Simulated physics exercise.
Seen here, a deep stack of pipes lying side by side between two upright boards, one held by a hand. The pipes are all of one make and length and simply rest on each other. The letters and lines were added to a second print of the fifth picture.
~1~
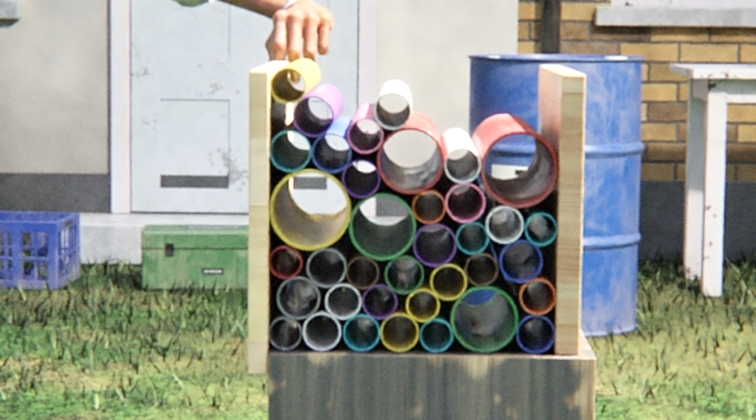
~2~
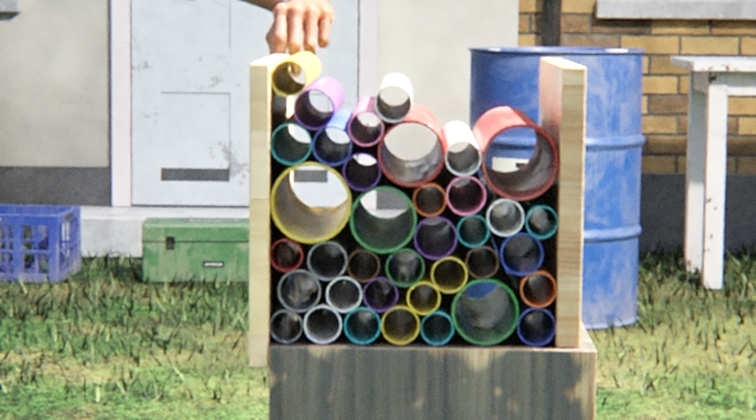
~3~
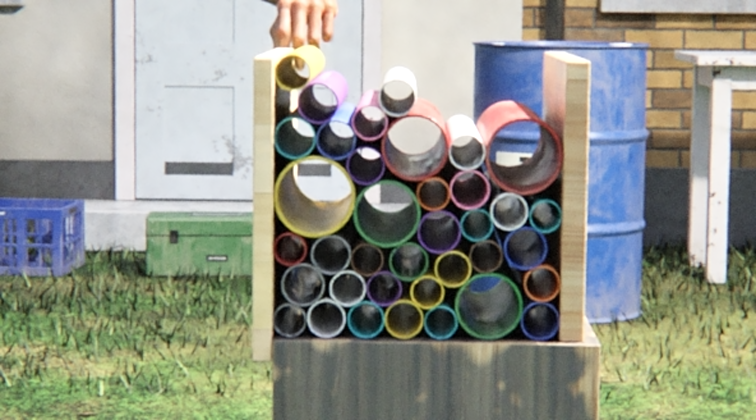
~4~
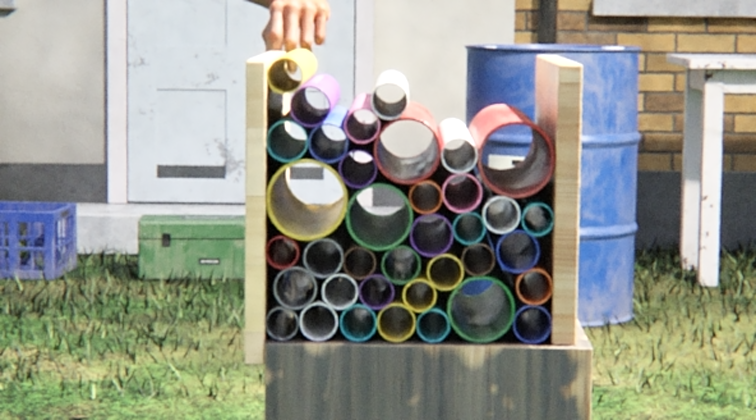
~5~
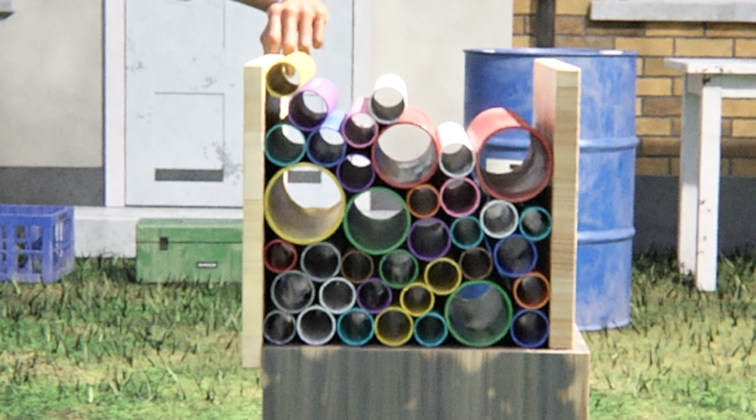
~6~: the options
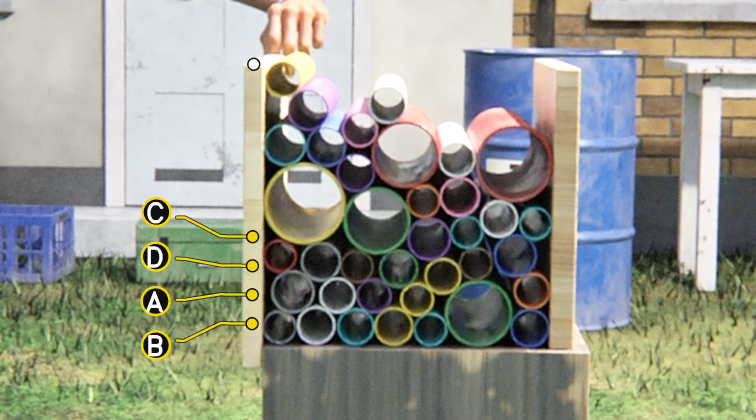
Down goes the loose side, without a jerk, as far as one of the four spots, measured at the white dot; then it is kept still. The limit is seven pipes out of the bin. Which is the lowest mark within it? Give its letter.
Down to D.
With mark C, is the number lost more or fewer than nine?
Fewer than nine.
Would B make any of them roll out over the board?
At B: Yes.
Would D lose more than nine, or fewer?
It loses fewer than nine.
On the marked copy, A at (253, 295); B at (252, 324); C at (253, 237); D at (253, 266); the white dot at (254, 65).
Following D. Soon after the start, top of the board (264, 150).
Later, top of the board (263, 247).
In the end, top of the board (263, 265), three out over the board.
As for the rest, A more than seven out over the board; B more than seven out over the board; C three out over the board.
